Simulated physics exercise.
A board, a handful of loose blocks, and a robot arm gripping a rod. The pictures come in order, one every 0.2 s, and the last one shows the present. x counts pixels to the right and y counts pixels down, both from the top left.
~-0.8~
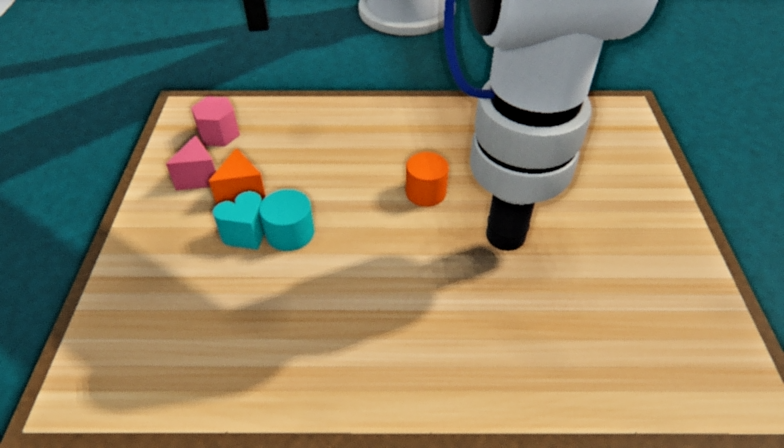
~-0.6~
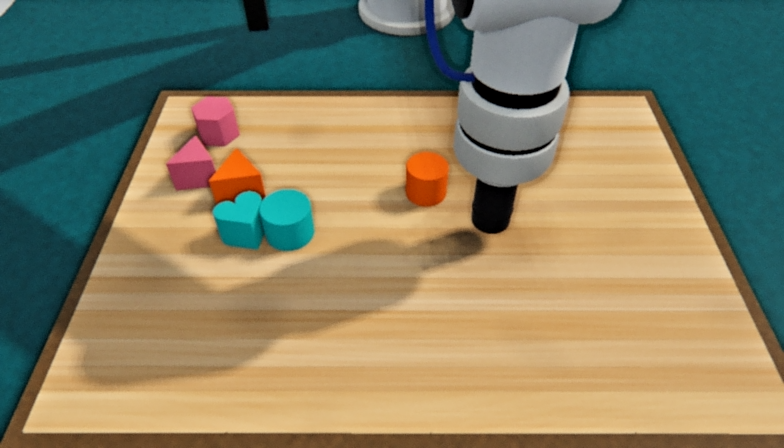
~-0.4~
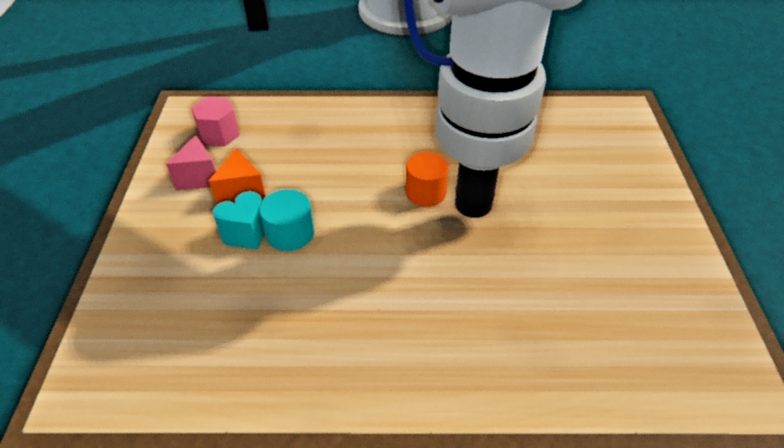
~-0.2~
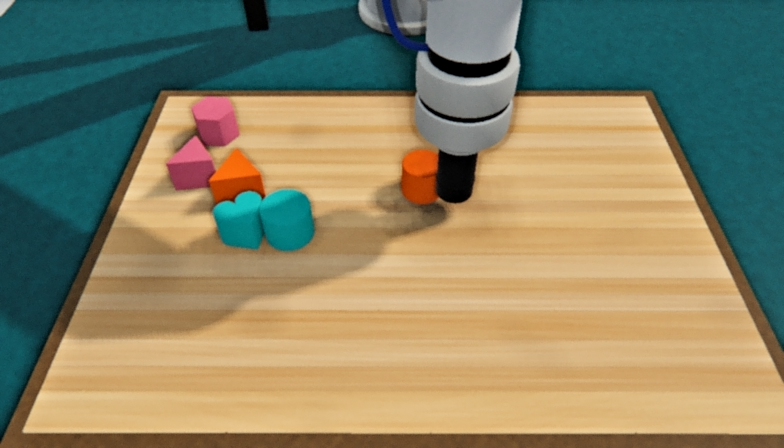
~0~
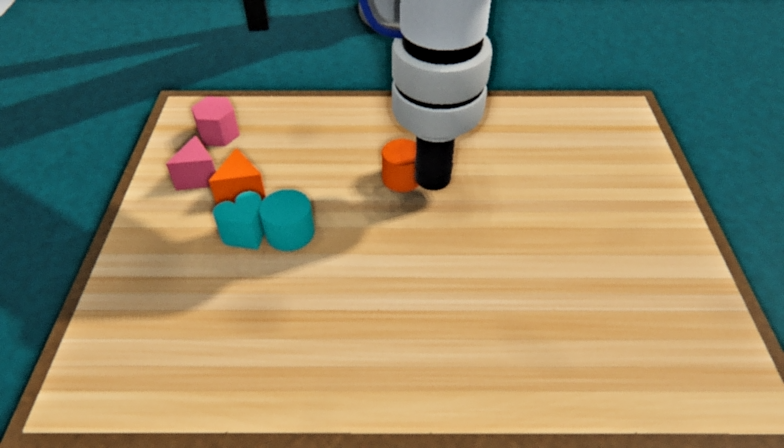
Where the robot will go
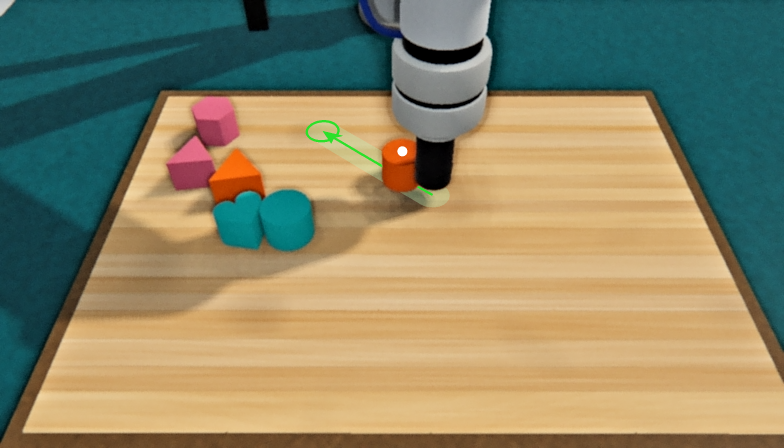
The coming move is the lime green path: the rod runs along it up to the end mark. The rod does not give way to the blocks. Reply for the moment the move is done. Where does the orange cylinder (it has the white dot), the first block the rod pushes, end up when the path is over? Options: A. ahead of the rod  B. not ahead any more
A.
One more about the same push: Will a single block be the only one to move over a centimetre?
I expect so.
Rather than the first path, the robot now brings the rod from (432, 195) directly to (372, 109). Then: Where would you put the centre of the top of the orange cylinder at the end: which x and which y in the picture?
I'd say the orange cylinder ends with its top centre at (361, 127).
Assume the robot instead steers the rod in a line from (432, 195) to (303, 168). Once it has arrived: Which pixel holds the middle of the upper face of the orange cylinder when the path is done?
My estimate: (352, 125).
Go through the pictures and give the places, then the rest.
Rod's lower end at (505, 237); orange cylinder at (427, 165), in the first frame.
Rod at (490, 221); blocks still, in the second frame.
Rod at (473, 206); blocks still, in the third frame.
Rod at (454, 192); orange cylinder at (423, 163), in the fourth frame.
Rod at (433, 179); orange cylinder at (402, 151), in the fifth frame.
Drawn move, in a line from (432, 195) to (323, 131); the dot is on the orange cylinder.
The first path, step by step. One third of the way, rod at (392, 157); orange cylinder at (363, 130).
Two thirds of the way, rod at (355, 136); orange cylinder at (326, 111).
At the end, rod at (321, 116); orange cylinder at (290, 95).
